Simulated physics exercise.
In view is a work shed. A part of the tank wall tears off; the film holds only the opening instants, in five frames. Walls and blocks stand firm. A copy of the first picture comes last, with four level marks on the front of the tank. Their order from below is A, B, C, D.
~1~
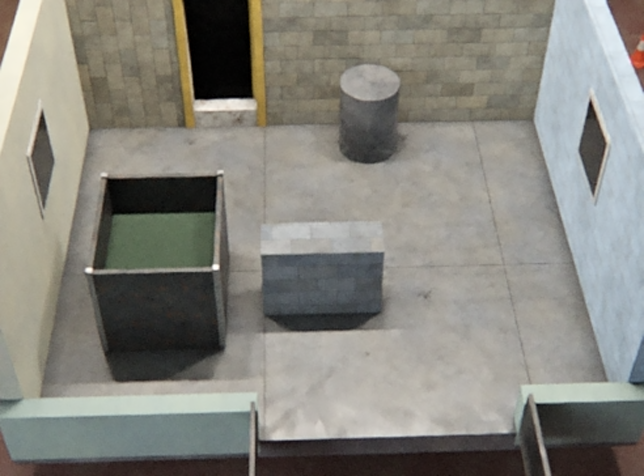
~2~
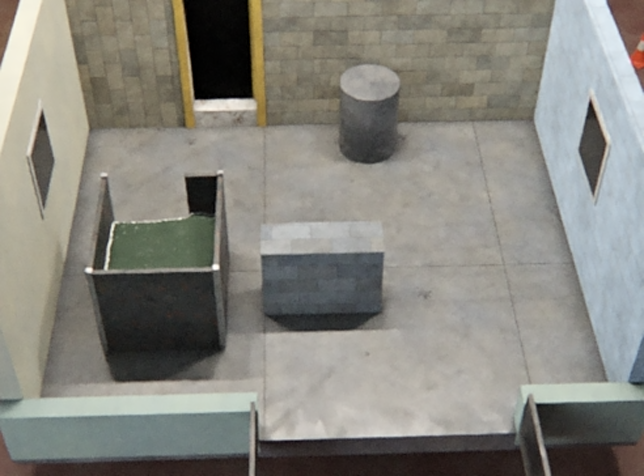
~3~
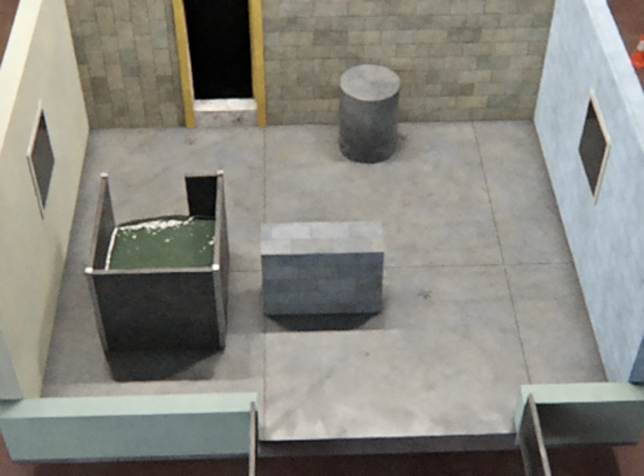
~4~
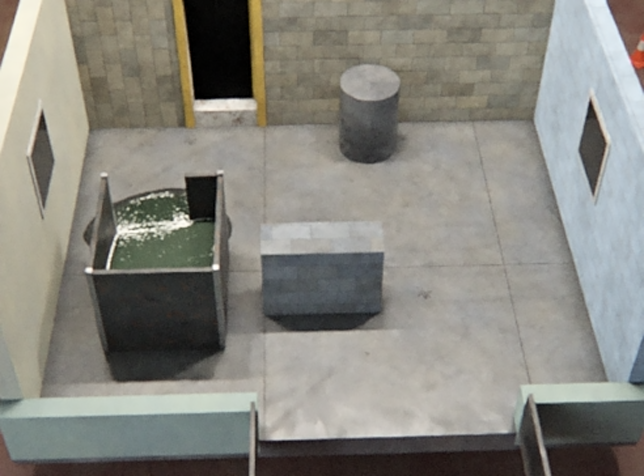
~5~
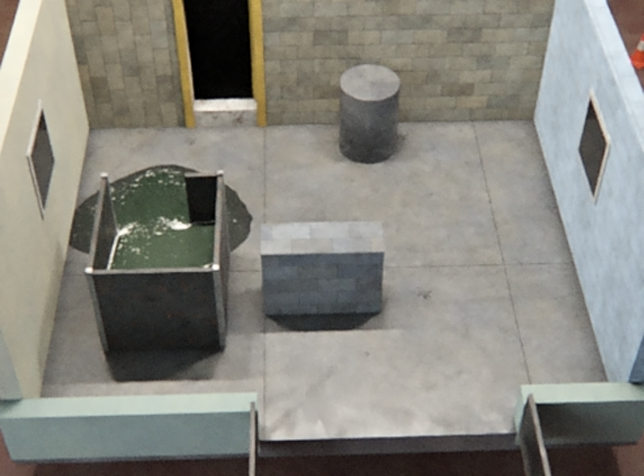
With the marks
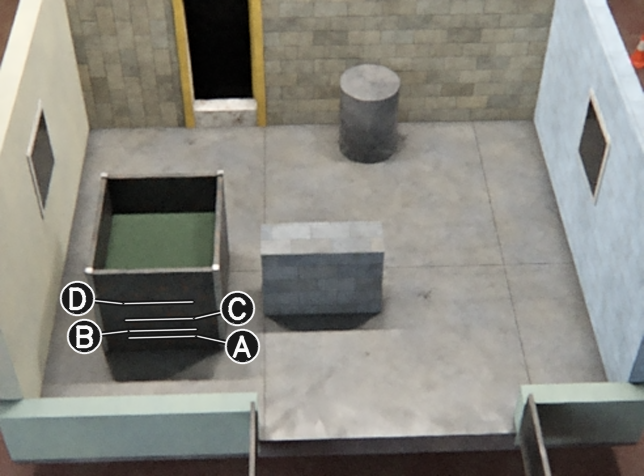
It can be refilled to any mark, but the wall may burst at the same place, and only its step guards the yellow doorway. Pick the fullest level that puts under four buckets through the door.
D is the one.
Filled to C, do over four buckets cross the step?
No, that is safe.
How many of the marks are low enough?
All of them.
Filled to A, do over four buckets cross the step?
No.
On the marked copy, A at (163, 337); B at (161, 330); C at (160, 319); D at (157, 302); from the bottom up A, B, C, D.
With A, nothing gets over.
With B, nothing gets over.
With C, nothing gets over.
With D, a bucket or two gets in.
